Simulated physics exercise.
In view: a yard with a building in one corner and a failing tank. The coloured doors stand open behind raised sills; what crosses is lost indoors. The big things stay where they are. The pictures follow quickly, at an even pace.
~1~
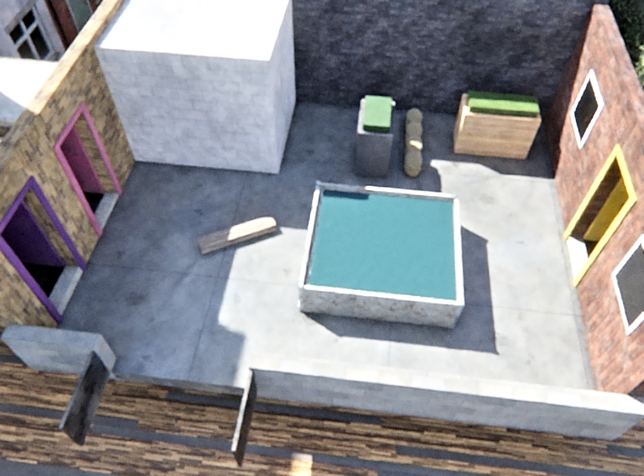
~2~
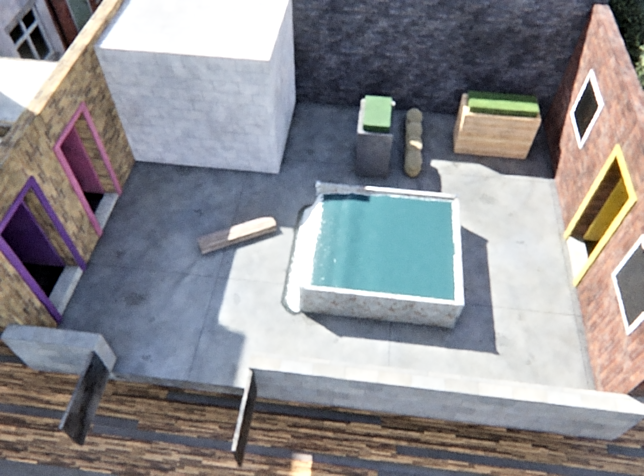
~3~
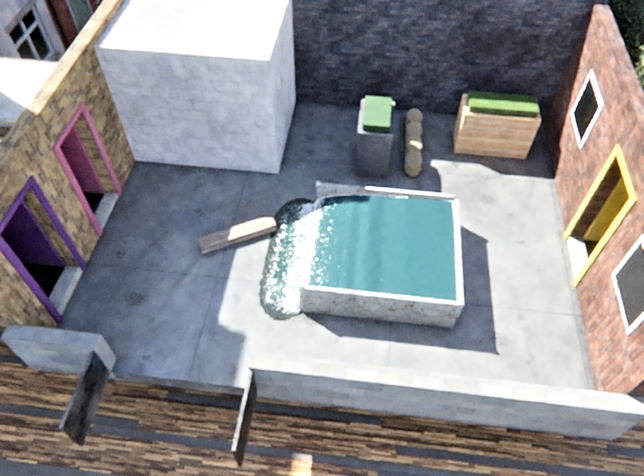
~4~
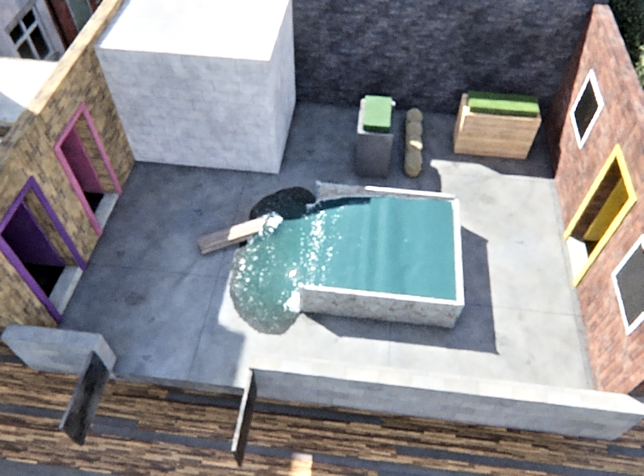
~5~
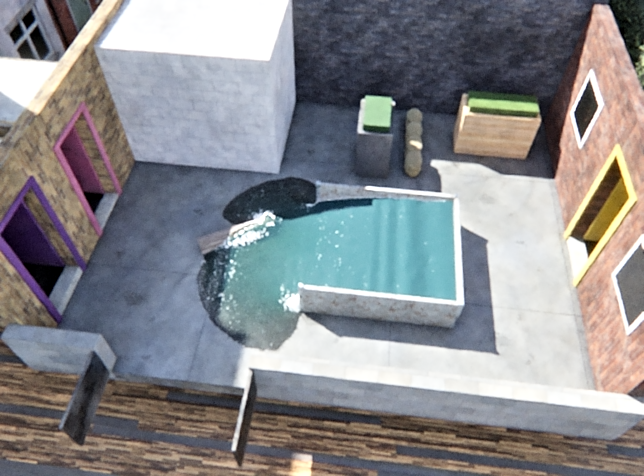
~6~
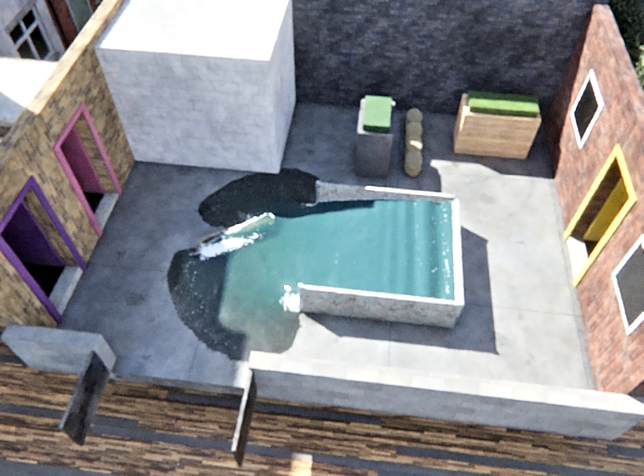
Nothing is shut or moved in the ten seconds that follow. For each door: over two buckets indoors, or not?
The purple door takes more than that; the yellow door stays under that; the pink door takes more than that.
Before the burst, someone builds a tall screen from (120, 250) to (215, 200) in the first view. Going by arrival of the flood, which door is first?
I say the purple one.
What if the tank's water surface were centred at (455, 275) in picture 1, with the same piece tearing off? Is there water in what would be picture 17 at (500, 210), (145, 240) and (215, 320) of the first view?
In that order: Clear, wet, flooded.
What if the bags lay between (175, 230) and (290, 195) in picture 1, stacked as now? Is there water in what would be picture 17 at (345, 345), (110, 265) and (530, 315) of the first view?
As listed: Dry, under water, no water.
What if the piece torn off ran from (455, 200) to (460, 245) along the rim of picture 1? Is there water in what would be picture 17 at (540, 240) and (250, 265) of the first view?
One after the other: Under water, not flooded.
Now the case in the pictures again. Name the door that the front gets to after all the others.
I say the yellow one.
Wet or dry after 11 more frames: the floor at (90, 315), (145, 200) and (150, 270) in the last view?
In that order: Under water, flooded, under water.
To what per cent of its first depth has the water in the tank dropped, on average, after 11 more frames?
Near 38 in a hundred.
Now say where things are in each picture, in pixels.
In the first frame, the water tank at (383, 241) is whole and still.
In the second frame, water pours out at (312, 248) and has run to (297, 311).
In the third frame, the front is at (281, 316), out from the gap at (312, 249).
In the fourth frame, water pours out at (312, 250) and has run to (257, 323).
In the fifth frame, water pours out at (312, 251) and has run to (208, 302).
In the sixth frame, water pours out at (312, 251) and has run to (173, 276).
A moment on, water covers 35 % of the floor; the purple door wet at the sill, nothing in, the yellow door not reached, the pink door not reached.
Next, water covers 40 % of the floor; the purple door over two buckets in, the yellow door not reached, the pink door under two buckets in.
Then, water covers 40 % of the floor; the purple door far over two buckets in, the yellow door not reached, the pink door over two buckets in.
Later, water covers 45 % of the floor; the purple door far over two buckets in, the yellow door not reached, the pink door far over two buckets in.
In the end, water covers 75 % of the floor; the purple door far over two buckets in, the yellow door wet at the sill, nothing in, the pink door far over two buckets in.
